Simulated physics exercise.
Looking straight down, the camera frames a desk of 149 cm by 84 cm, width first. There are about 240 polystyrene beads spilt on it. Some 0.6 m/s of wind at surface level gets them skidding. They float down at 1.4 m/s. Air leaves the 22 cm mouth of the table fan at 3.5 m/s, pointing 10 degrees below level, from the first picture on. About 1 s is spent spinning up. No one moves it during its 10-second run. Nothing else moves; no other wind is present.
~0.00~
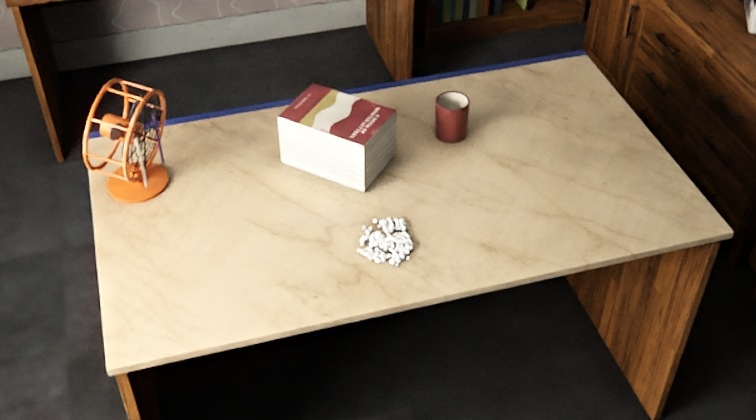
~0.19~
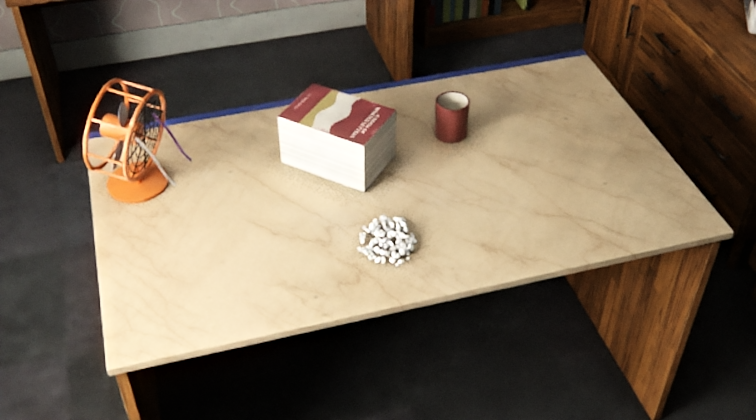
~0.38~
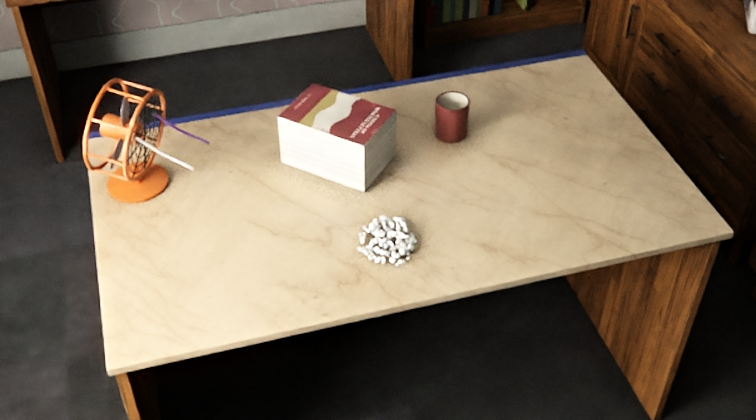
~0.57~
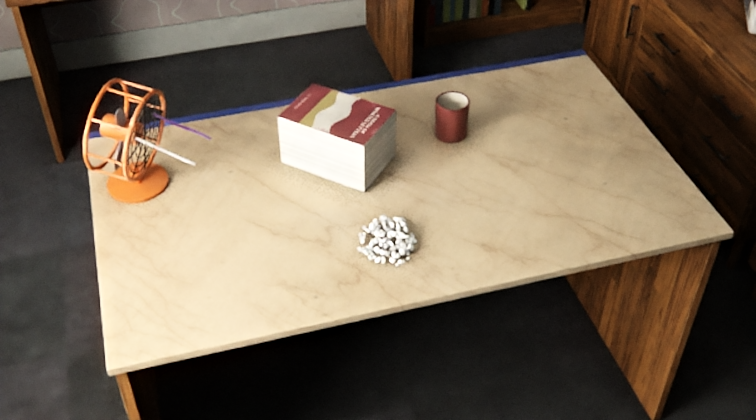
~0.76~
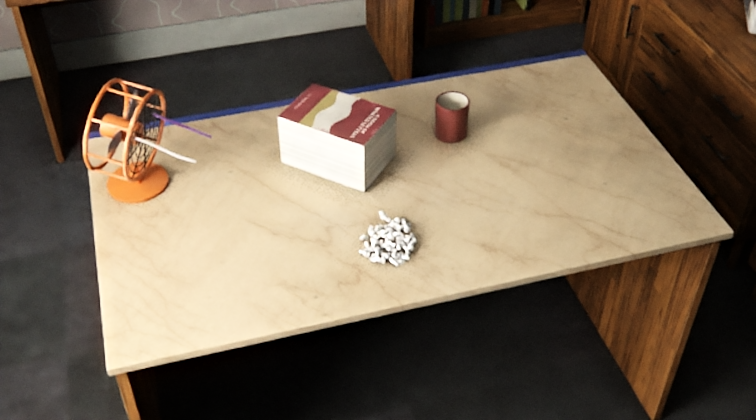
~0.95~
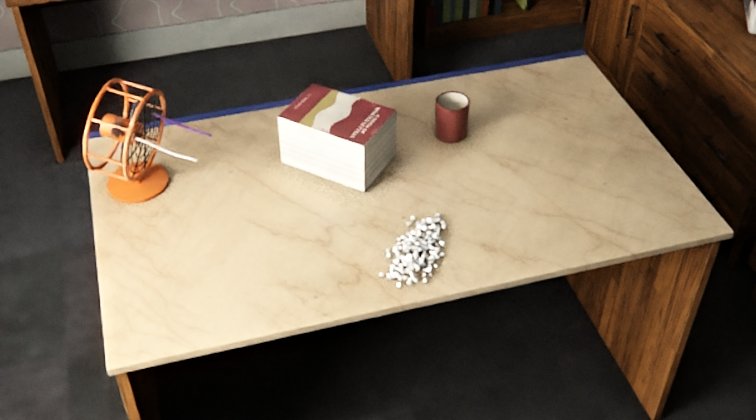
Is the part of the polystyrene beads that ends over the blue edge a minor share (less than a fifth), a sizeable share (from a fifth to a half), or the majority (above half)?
The amount never gets to a fifth.
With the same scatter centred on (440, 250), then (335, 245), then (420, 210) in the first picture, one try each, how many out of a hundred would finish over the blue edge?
It goes 0 %, then 0 %, then 0 %.
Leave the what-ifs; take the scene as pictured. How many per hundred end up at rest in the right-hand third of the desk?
I'd estimate around 10 per cent.
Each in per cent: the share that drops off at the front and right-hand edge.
Roughly 90 per cent at the front edge and 2 per cent at the right-hand edge.
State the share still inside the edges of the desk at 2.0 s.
Near 15 %.
After 2.0 s, 0 % are over the blue edge; 87 % have settled or left.
After 3.2 s, 0 % are over the blue edge; 89 % have settled or left.
After 5.5 s, 0 % are over the blue edge; 91 % have settled or left.
After 10.0 s, at the end, 0 % are over the blue edge.
